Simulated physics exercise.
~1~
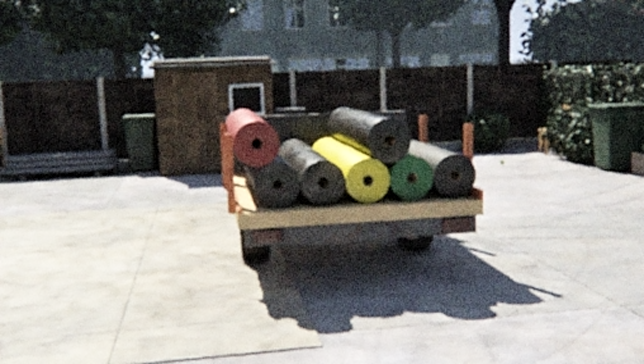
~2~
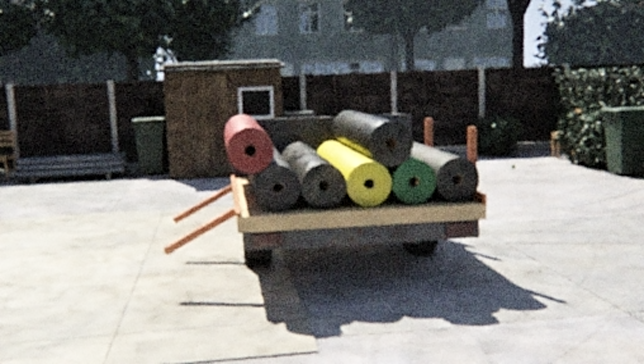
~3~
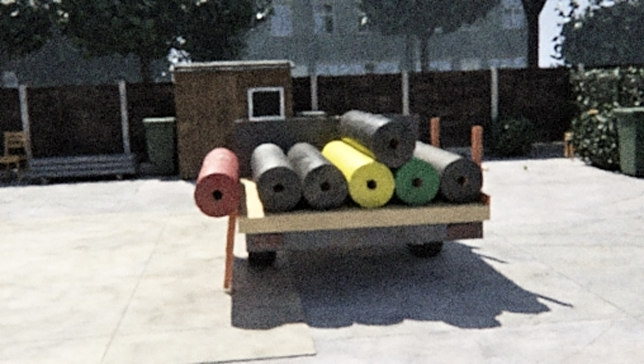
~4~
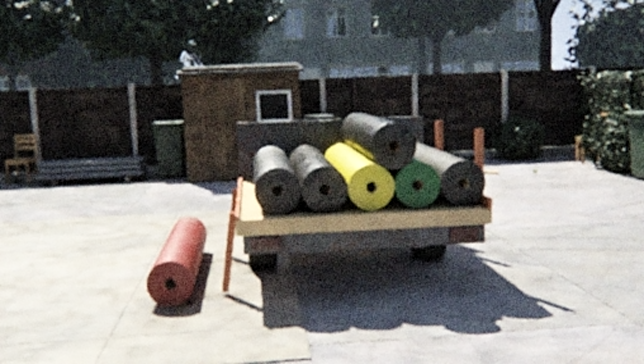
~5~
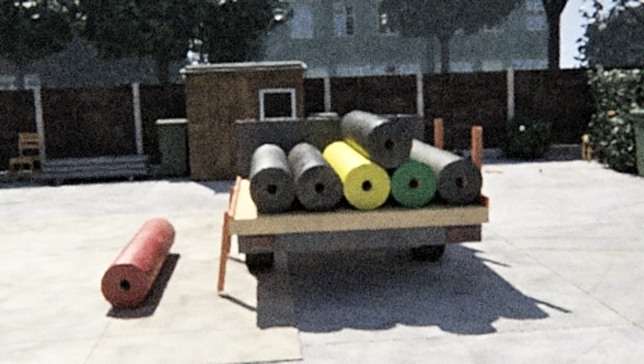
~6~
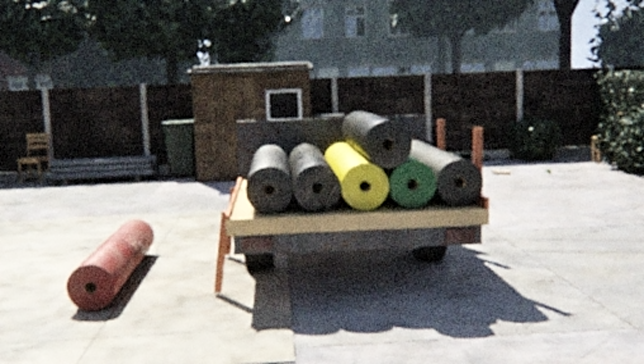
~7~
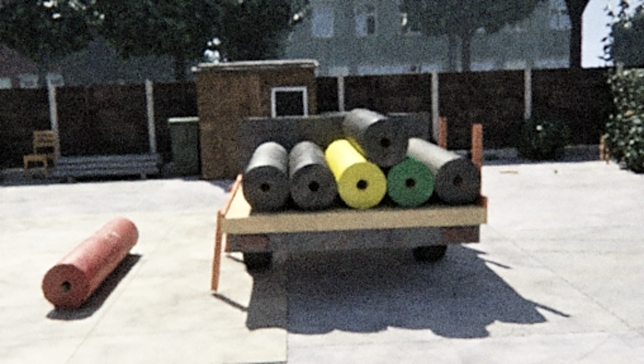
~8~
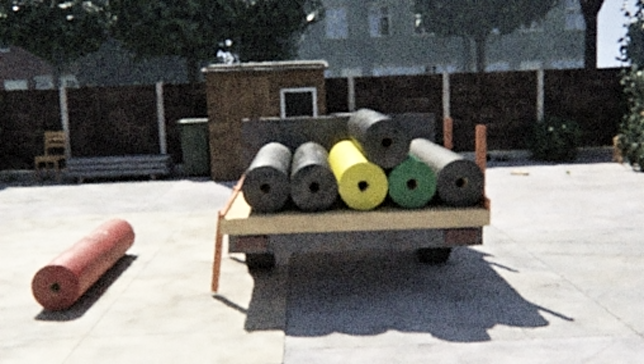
In a paved yard, posts dropping on a trailer's left side and a red roll falling off, rolling left, the rest staying aboard.
